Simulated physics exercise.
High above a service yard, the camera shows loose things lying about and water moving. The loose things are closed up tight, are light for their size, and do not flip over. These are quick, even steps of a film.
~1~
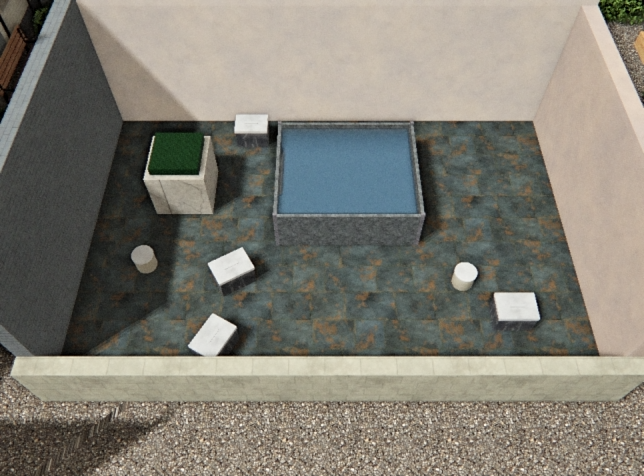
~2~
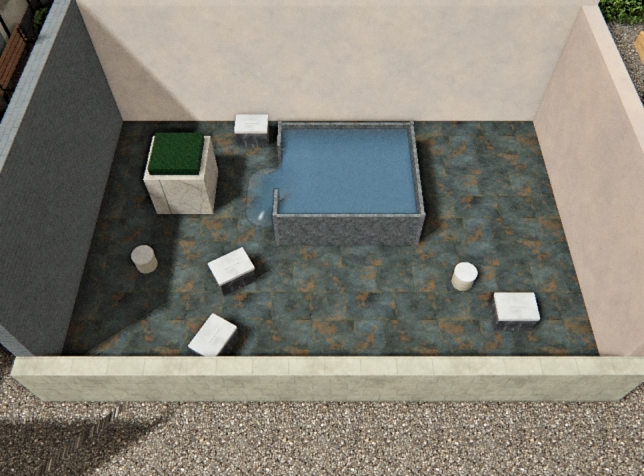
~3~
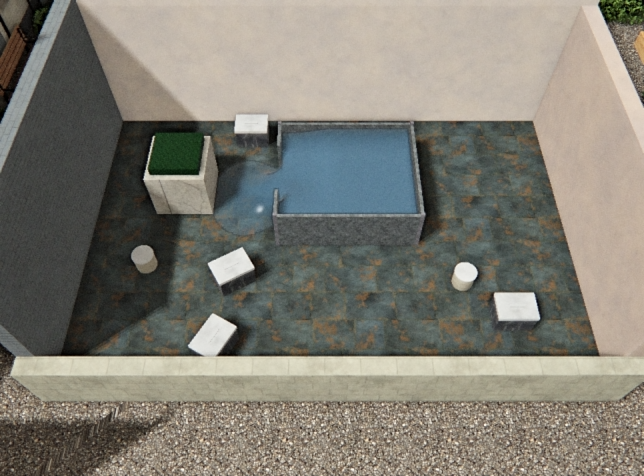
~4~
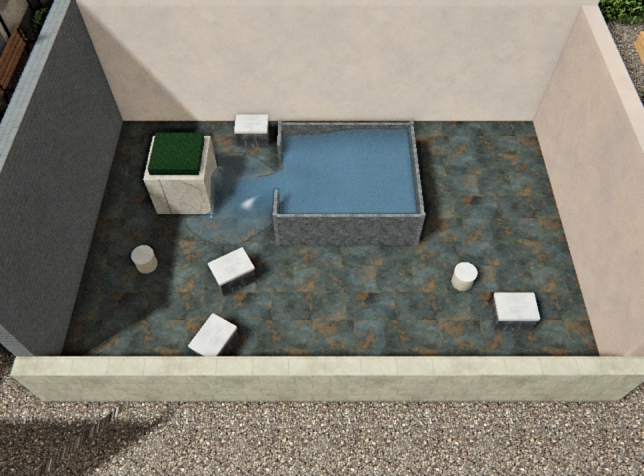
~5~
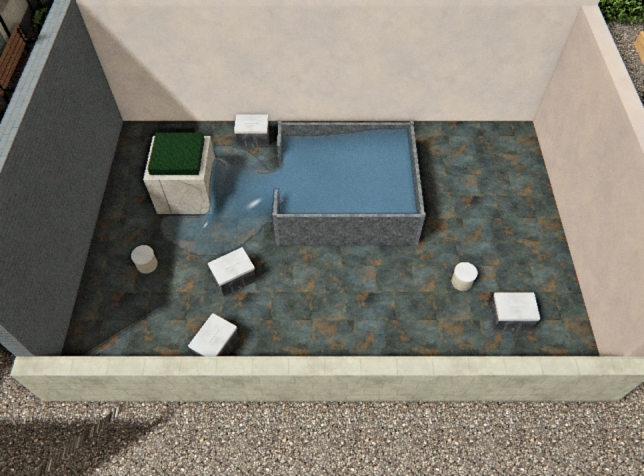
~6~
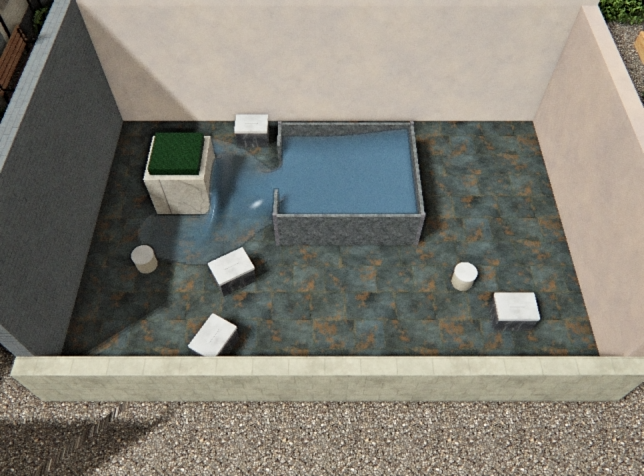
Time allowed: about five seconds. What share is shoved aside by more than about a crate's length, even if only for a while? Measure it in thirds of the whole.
The share is two thirds or more of the whole.
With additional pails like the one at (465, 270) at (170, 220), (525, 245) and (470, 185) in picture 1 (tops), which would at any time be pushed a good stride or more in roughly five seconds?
Copy by copy, in order: Relocated, largely stays, largely stays.
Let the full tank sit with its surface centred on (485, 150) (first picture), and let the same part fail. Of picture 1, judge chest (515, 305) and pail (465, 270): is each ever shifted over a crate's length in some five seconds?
In the order asked: Lacked the distance and lacked the distance.
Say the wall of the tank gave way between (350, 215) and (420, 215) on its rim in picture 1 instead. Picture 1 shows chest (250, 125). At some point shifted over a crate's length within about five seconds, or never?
Distance not reached.
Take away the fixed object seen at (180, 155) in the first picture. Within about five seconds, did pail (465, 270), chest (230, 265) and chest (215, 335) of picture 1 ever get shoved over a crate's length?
One after the other: No, not that far, swept aside.
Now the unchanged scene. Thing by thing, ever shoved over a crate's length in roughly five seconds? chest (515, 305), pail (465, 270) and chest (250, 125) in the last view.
Entry one never gets that far, entry two never gets that far, entry three gets that far.
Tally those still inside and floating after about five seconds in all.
1 of them.
A moment on, 0 of 7 are well off their spots; 0 afloat.
Next, 3 of 7 are well off their spots; 1 afloat.
Later, 5 of 7 are well off their spots; 2 afloat.
In the end, 5 of 7 are well off their spots, and 5 have been at some point; 1 afloat.
